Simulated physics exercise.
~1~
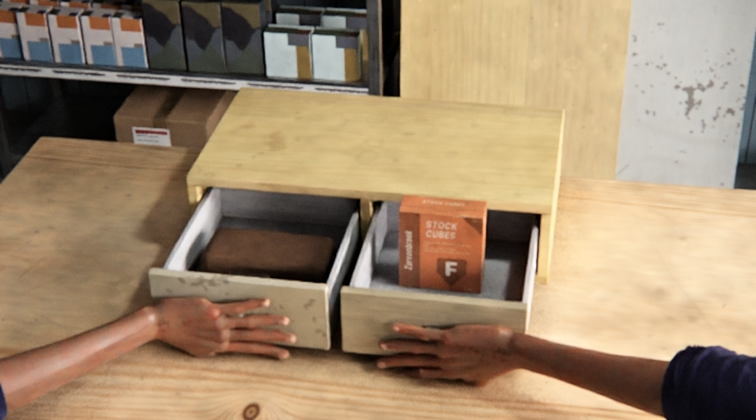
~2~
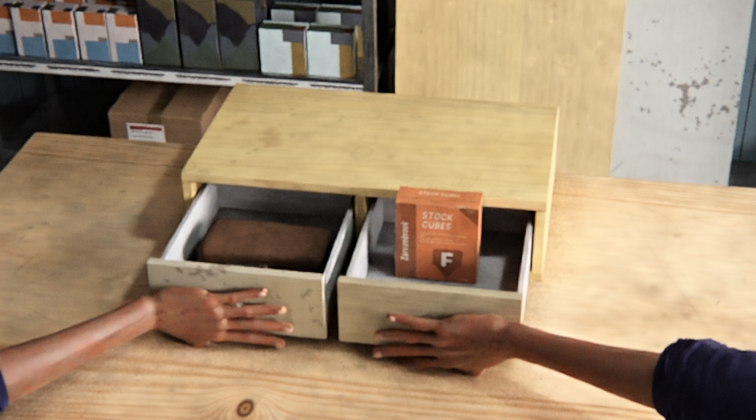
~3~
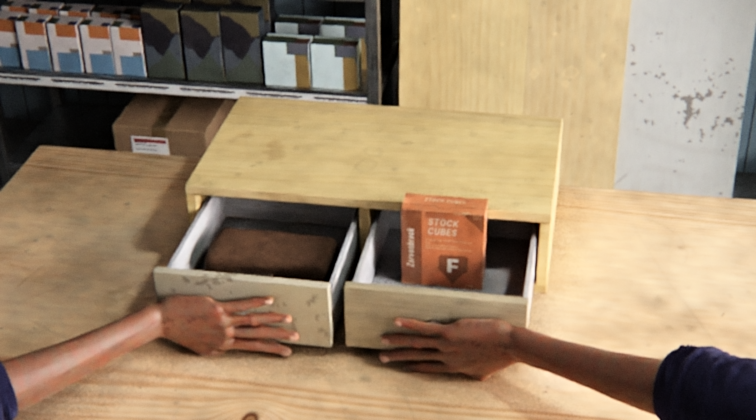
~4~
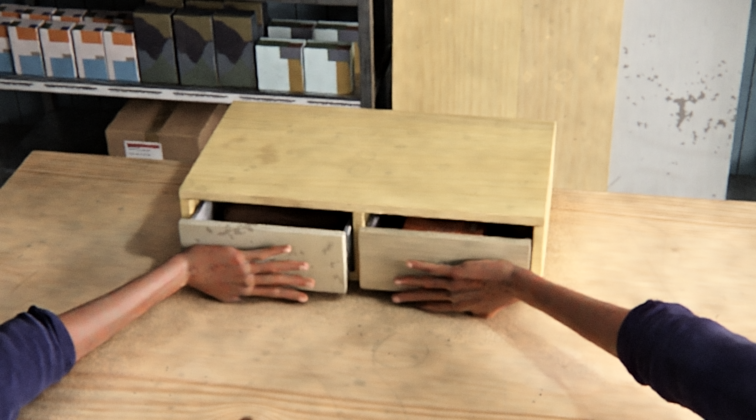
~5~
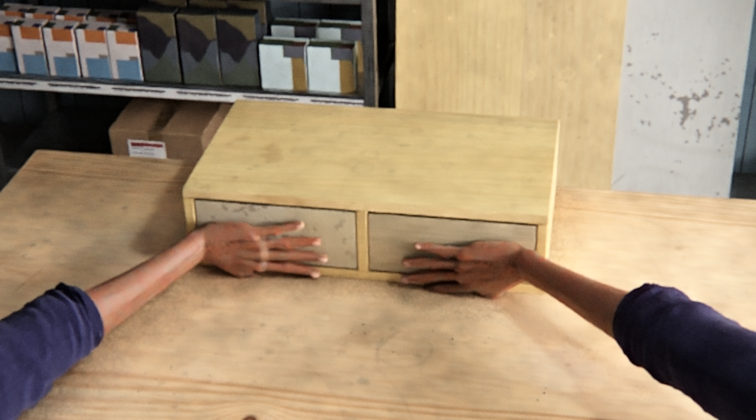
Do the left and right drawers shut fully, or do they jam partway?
Both drawers shut fully, with the left and right fronts each ending flush with the chest.
